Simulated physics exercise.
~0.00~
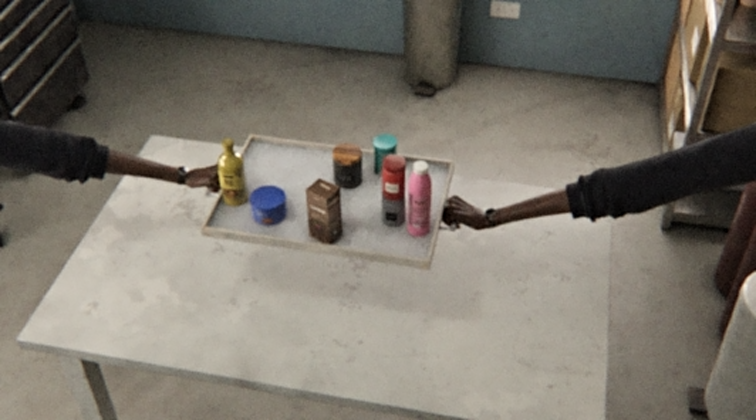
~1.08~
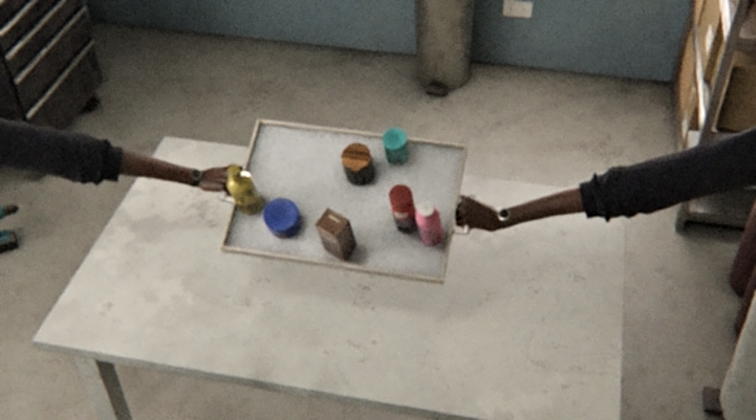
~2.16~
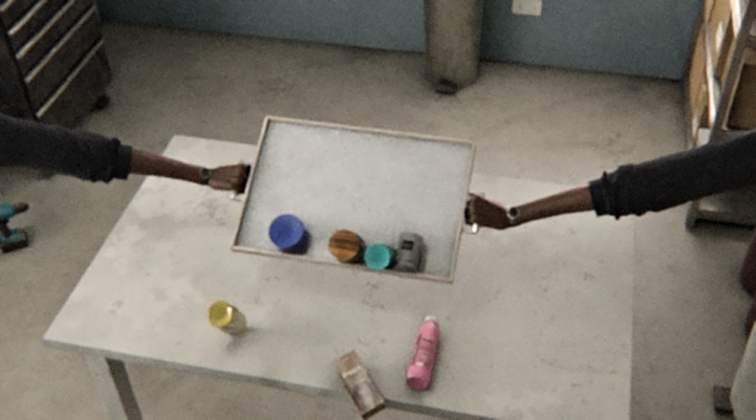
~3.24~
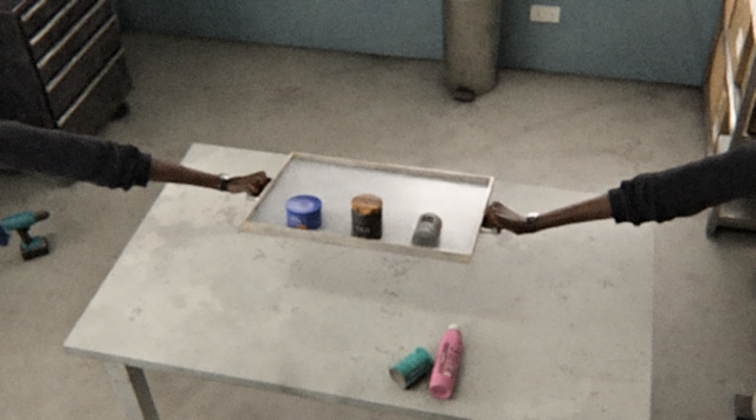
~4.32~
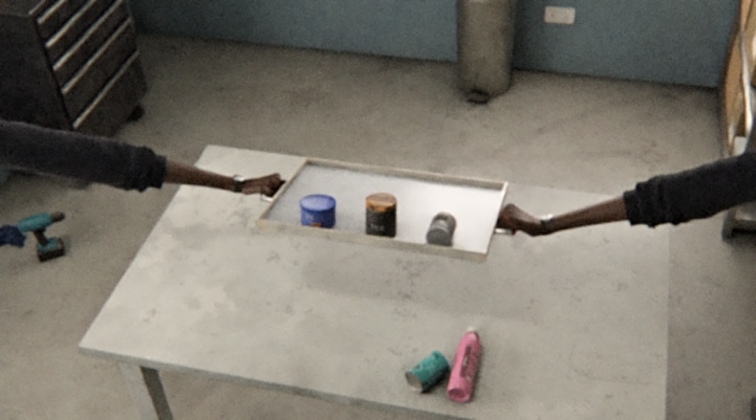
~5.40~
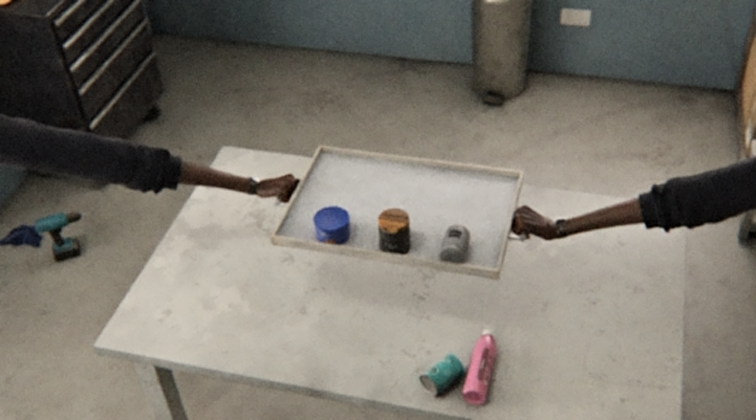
Workshop table, two hands tilting a tray of containers, five sliding off the near edge, three staying aboard with one tipped over.
